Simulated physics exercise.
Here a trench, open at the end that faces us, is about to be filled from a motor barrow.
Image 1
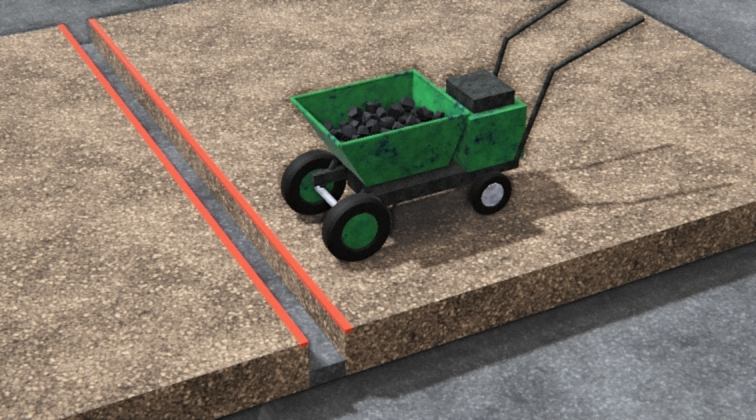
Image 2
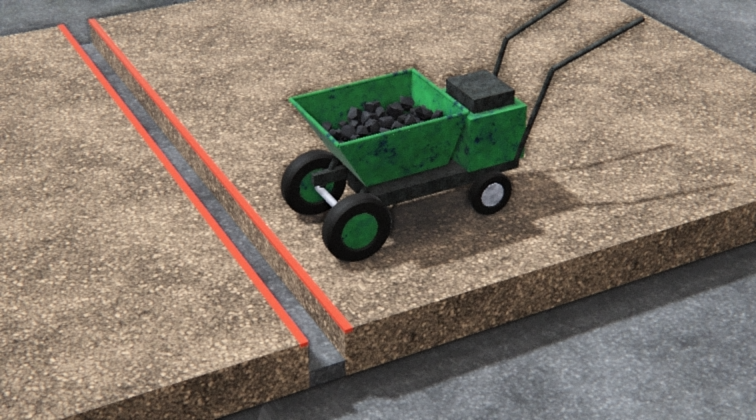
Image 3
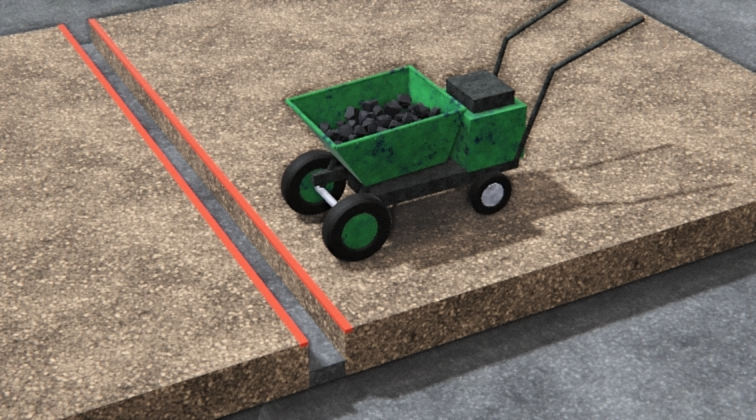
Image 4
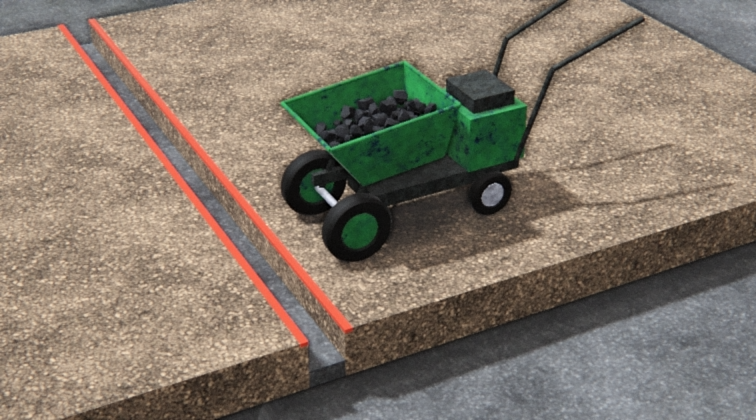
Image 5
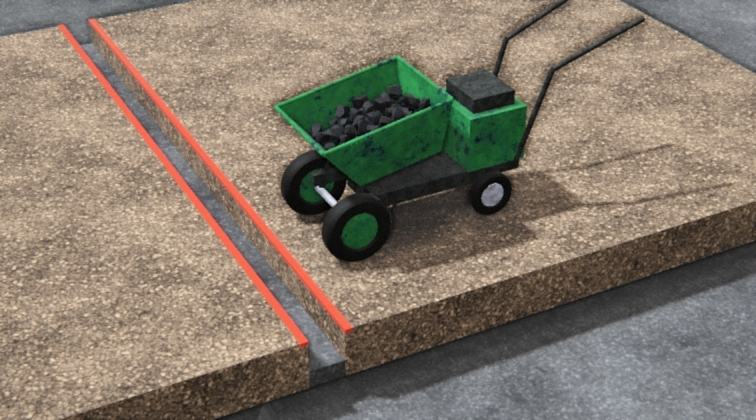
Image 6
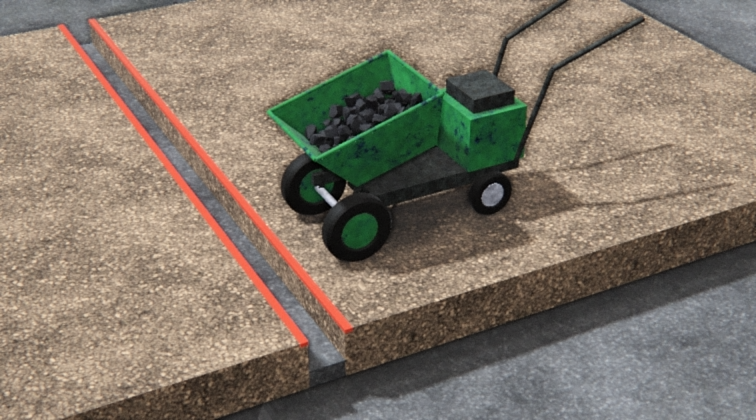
Beside a narrow red-edged trench, a green motor barrow's skip of dark lumps tilts gradually left.
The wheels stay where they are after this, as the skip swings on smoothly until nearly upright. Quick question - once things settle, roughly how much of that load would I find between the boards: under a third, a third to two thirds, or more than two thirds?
My guess is the trench keeps shy of one third of it.
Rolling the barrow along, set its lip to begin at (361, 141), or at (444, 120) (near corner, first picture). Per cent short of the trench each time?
Try 1: 0 %. Try 2: 70 %.
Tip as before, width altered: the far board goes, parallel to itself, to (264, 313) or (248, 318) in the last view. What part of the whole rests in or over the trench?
The first try comes to close to 40 per cent, the next to 60 per cent.
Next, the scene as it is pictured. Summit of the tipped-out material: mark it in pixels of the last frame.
Near (215, 247).
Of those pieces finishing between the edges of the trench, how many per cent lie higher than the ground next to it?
The answer is close to 10 per cent.
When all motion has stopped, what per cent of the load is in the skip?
Close to 0 per cent, give or take.
Just after the last frame, skip tipped steeply; every one in the skip.
A moment on, skip tipped right over; almost all in the skip; just a few beyond it; just a few falling.
Further on, skip tipped right over; roughly a quarter in the skip; just a few in or heaped over the trench; roughly two thirds beyond it; just a few falling.
When it is over, skip tipped right over; roughly a quarter in or heaped over the trench; the larger part beyond it.
